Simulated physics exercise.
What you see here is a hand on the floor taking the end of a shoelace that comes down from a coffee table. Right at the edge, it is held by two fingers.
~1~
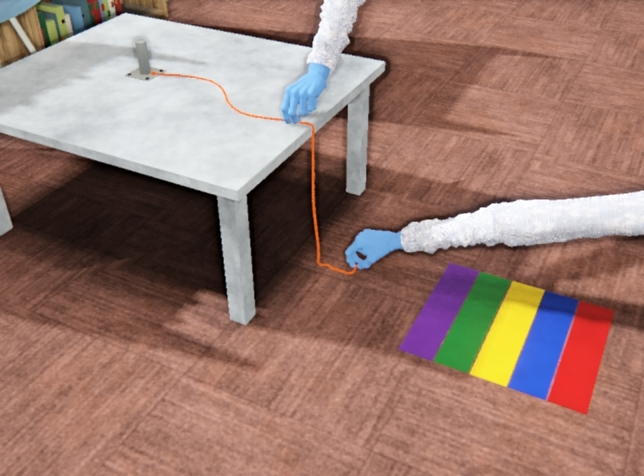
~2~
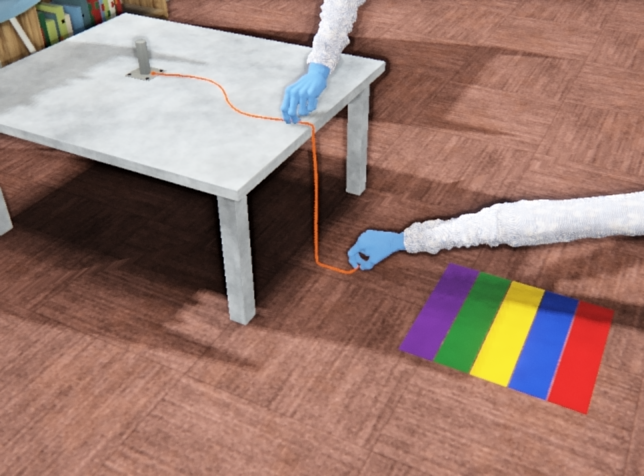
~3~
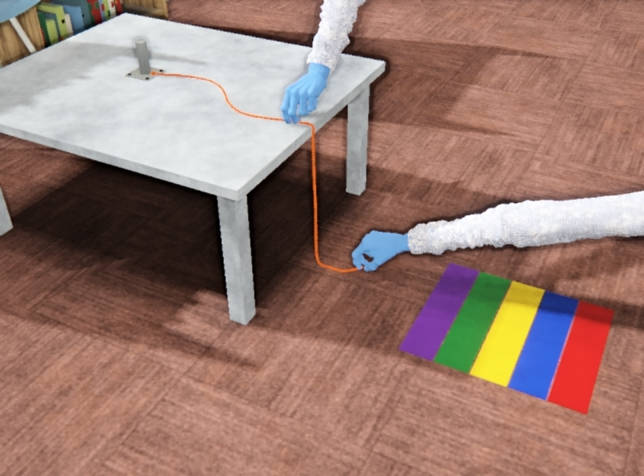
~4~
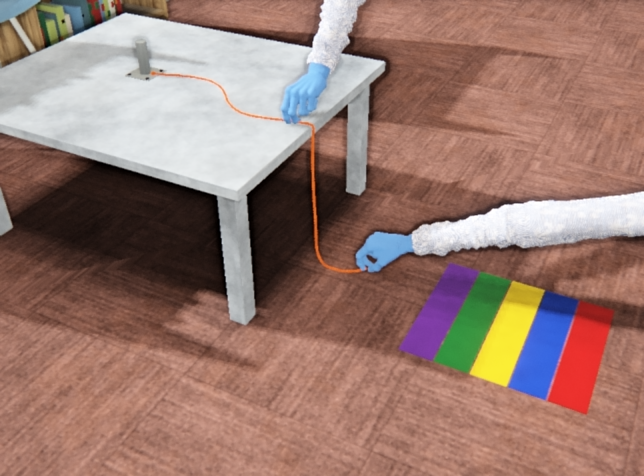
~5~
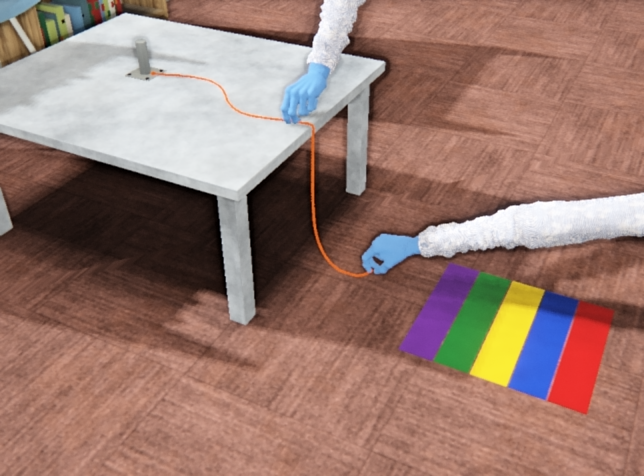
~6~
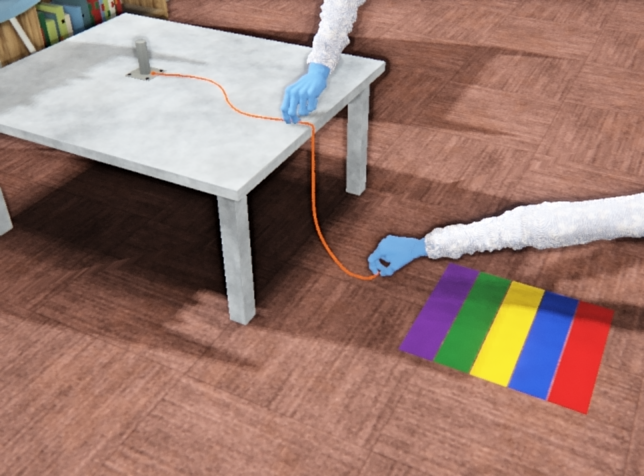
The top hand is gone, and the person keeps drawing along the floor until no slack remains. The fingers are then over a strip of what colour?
A green strip.
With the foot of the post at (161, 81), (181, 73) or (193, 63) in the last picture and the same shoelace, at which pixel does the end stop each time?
Estimated pixels per try: (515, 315); (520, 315); (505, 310).
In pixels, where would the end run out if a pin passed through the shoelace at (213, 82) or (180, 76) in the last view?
I'd put it around (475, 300) the first time and around (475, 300) the second.
Soon after, end near (415, 283); short of the strips.
After that, end near (455, 296); over purple.
At the stop, end near (480, 303); over green. Over green.
